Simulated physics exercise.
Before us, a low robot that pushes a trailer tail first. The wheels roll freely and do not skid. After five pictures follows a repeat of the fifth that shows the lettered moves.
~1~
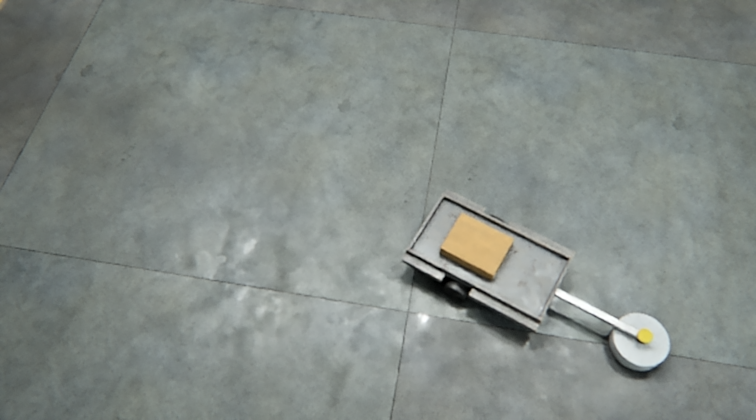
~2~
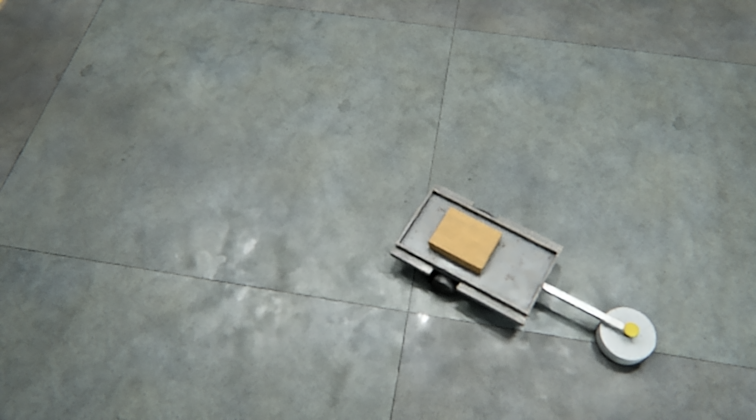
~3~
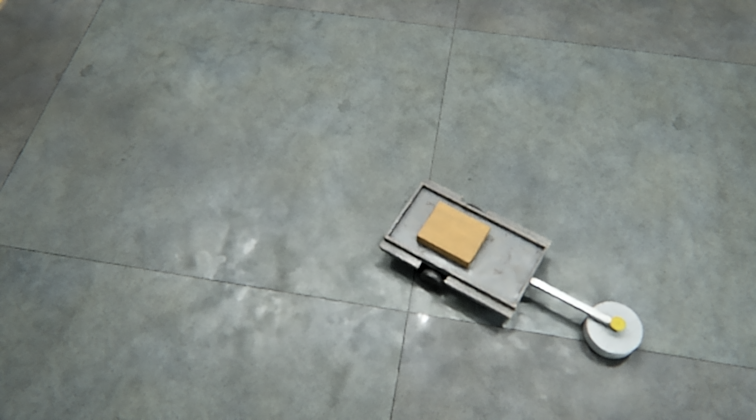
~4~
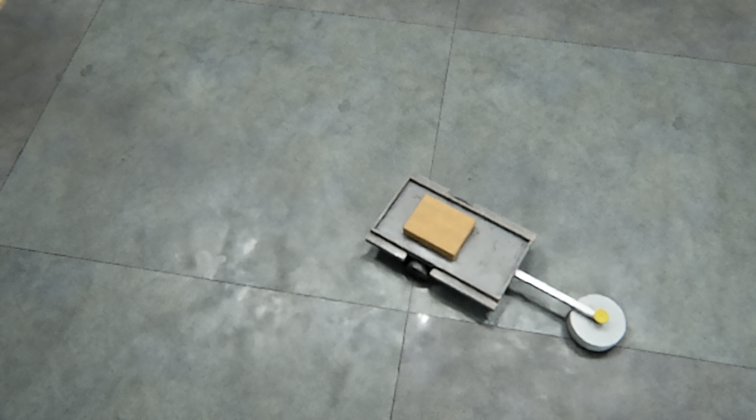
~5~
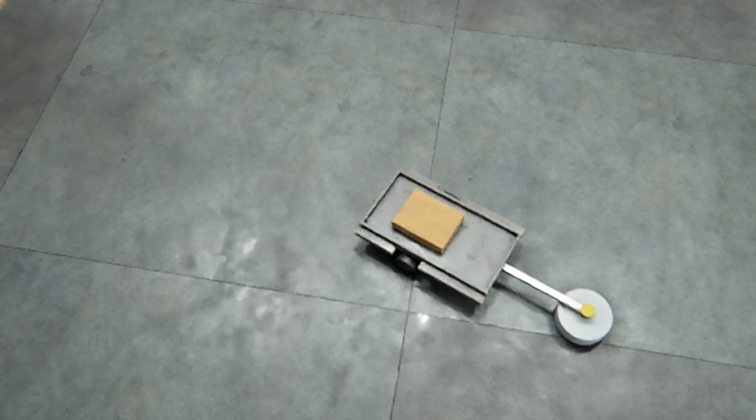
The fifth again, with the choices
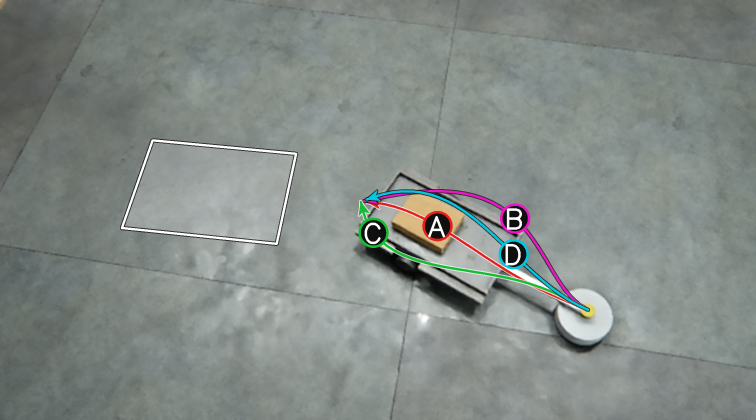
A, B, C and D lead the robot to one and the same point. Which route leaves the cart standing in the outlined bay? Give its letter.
The cart ends in the outline on B.
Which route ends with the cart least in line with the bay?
C is the worst.
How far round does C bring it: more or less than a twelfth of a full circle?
It turns less than that.
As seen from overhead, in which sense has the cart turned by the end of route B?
Anticlockwise.
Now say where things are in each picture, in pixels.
In the first frame, robot (640, 340); grey cart (489, 256).
In the second frame, robot (627, 334); grey cart (477, 250).
In the third frame, robot (614, 329); grey cart (466, 244).
In the fourth frame, robot (597, 321); grey cart (451, 236).
In the fifth frame, robot (584, 315); grey cart (440, 231).
On the marked copy, A from (588, 310) via (478, 252) to (367, 202); B from (588, 310) via (500, 207) to (364, 201); C from (588, 310) via (451, 268) to (361, 202); D from (588, 310) via (478, 222) to (367, 200); the bay at (212, 190).
With B. Early on, robot (523, 236), cart (371, 199).
Further on, robot (440, 198), cart (287, 190).
At the end, robot (361, 209), cart (209, 189); the cart stands in the bay.
As for the rest, A leaves the cart at (252, 123), out of the bay; C leaves the cart at (282, 103), out of the bay; D leaves the cart at (225, 153), out of the bay.
